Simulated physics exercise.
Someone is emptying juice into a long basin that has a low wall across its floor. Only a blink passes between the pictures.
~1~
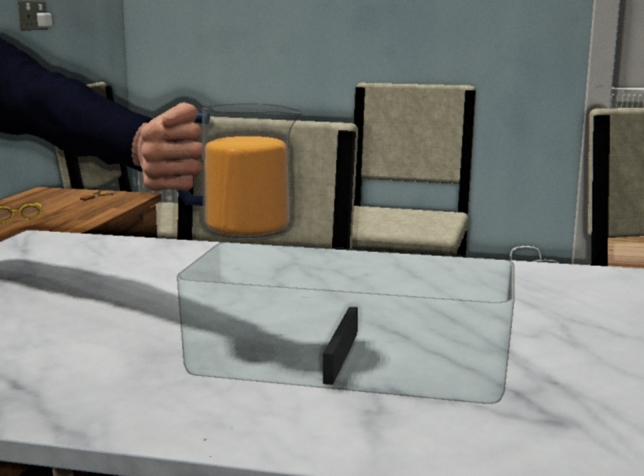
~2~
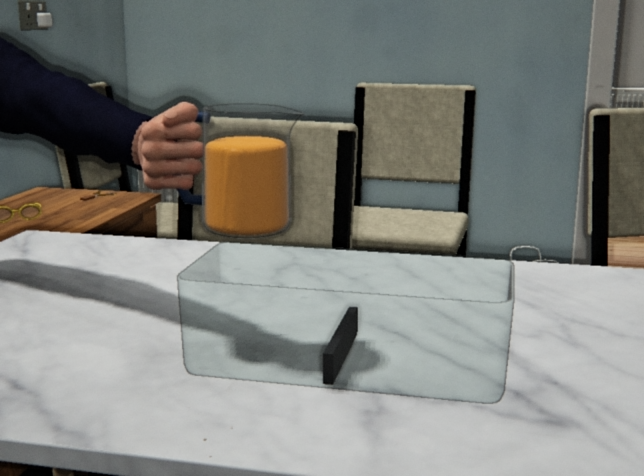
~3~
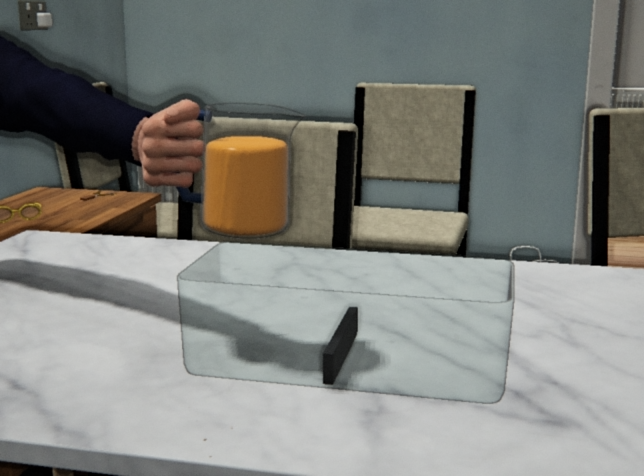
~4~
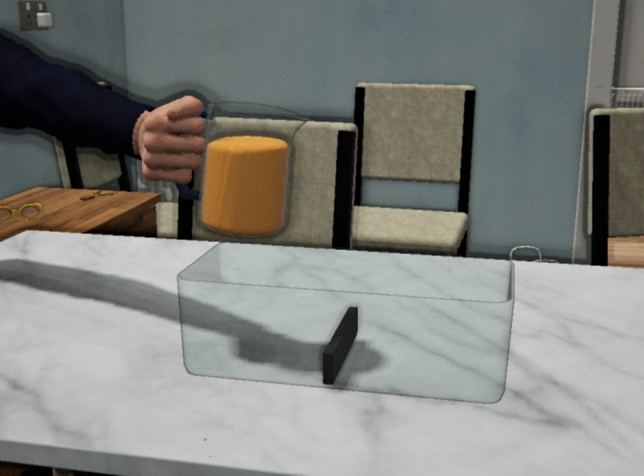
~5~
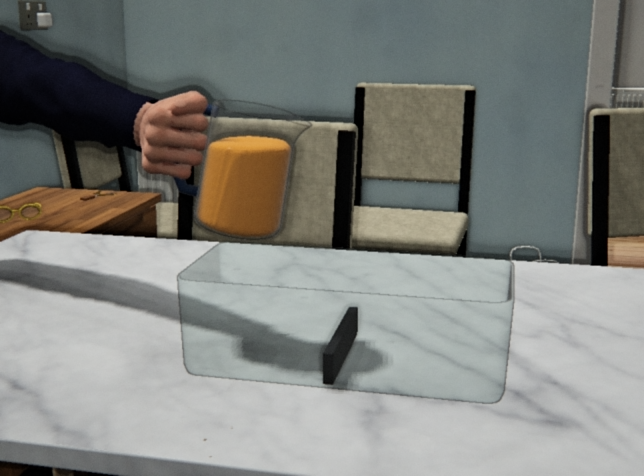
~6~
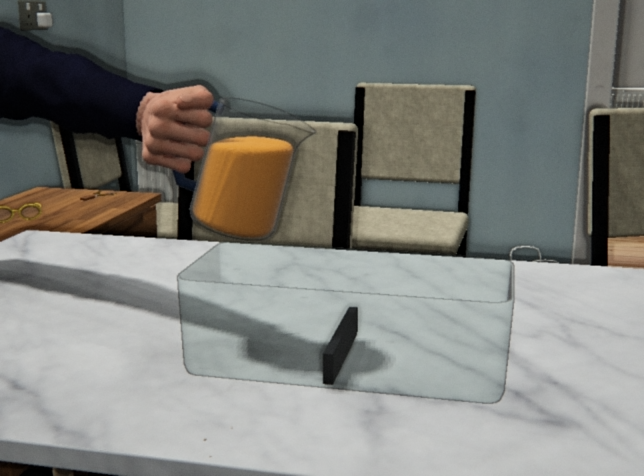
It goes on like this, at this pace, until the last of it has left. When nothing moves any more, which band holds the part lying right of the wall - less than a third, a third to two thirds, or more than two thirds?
I reckon what ends right of the wall tops two thirds.
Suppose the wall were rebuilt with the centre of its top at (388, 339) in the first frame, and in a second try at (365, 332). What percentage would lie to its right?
5 % and 45 %, roughly.
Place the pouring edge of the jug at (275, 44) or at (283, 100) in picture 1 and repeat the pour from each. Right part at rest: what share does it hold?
Result, first then second: About 80 % and about 65 %.
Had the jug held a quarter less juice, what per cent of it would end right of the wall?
About 85 in a hundred.
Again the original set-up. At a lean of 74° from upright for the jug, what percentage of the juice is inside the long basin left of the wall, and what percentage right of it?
About 0 % left and about 0 % right.
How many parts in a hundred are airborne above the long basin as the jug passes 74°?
Somewhere around 10 per cent of it.
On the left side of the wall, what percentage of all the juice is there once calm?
Share: Roughly 10 %.
A moment on, the jug is tipped part way and 91 per cent is still to pour, 0 is left of the wall and 1 right of it.
Next, the jug is tipped right over and 43 per cent is still to pour, 2 is left of the wall and 38 right of it.
Then the jug is tipped right over and 11 per cent is still to pour, 5 is left of the wall and 79 right of it.
Later the jug is tipped right over and 2 per cent is still to pour, 9 is left of the wall and 88 right of it.
In the end 11 per cent lies left of the wall, 88 right of it and 0 outside.
